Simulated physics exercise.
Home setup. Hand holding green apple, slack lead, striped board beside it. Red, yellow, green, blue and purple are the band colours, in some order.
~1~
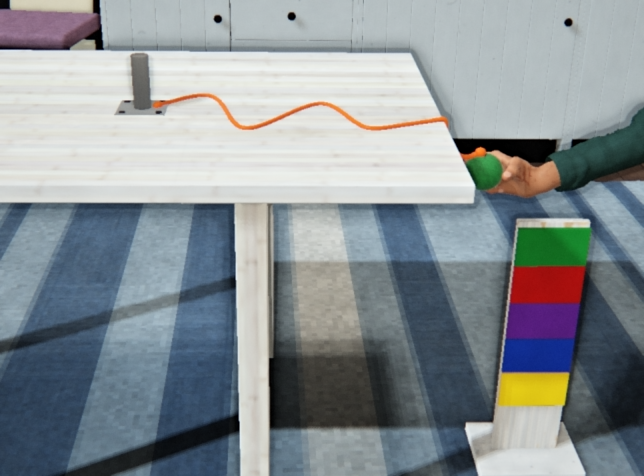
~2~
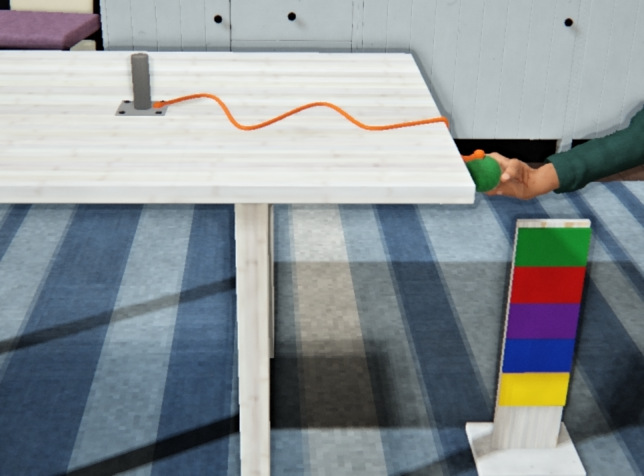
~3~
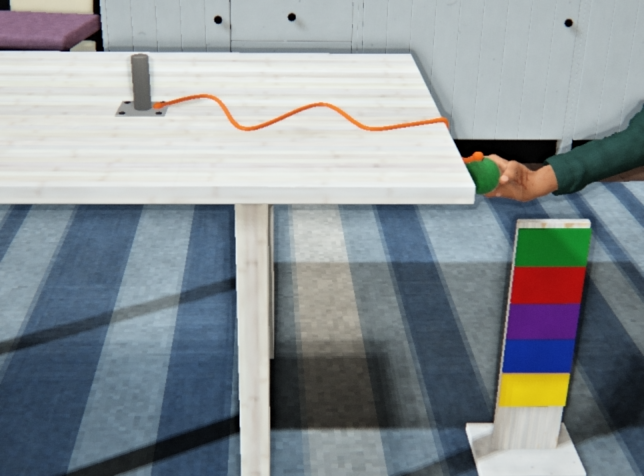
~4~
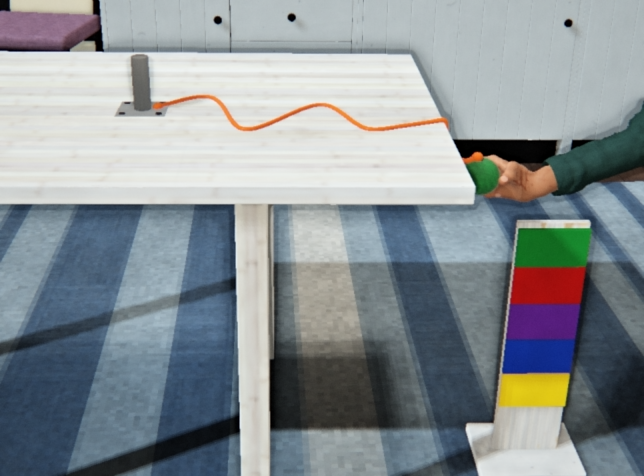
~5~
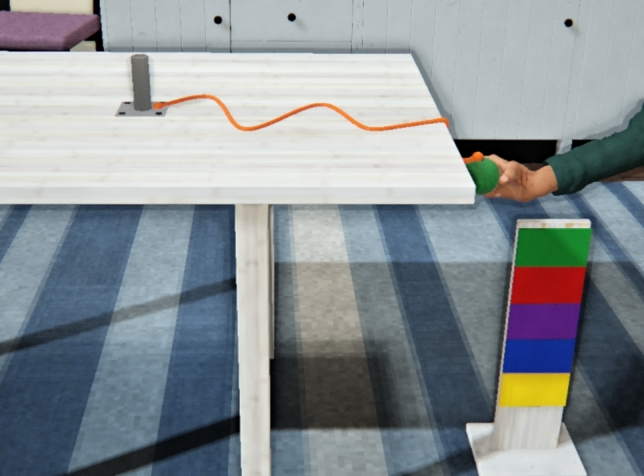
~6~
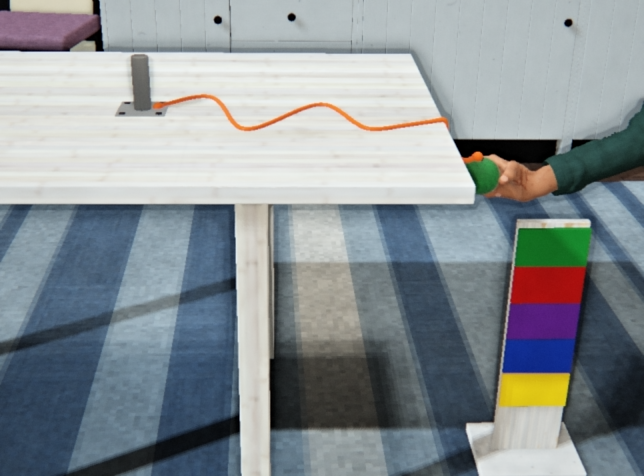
A hand holds a green ball on a slack orange cord beside a table, barely moving.
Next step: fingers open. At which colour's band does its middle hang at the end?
The blue band.
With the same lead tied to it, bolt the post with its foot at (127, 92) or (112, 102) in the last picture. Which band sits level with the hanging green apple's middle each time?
In turn, purple and then purple.
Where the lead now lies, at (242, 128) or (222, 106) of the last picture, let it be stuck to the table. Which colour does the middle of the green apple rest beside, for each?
In order: Red; purple.
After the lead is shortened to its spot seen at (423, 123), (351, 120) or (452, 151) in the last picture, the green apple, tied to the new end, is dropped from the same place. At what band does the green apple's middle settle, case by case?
In turn it lines up with red, no band and purple.
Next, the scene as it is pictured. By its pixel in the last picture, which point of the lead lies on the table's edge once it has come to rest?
Roughly (320, 105).
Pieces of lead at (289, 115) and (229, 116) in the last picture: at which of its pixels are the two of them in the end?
Point one to (400, 118), point two to (290, 114).
A little later, apple near (456, 348); level with blue.
Next, apple near (401, 348); level with blue.
Later still, apple near (444, 352); level with blue.
When it is over, apple near (423, 353); level with blue. Its middle rests at the blue band.
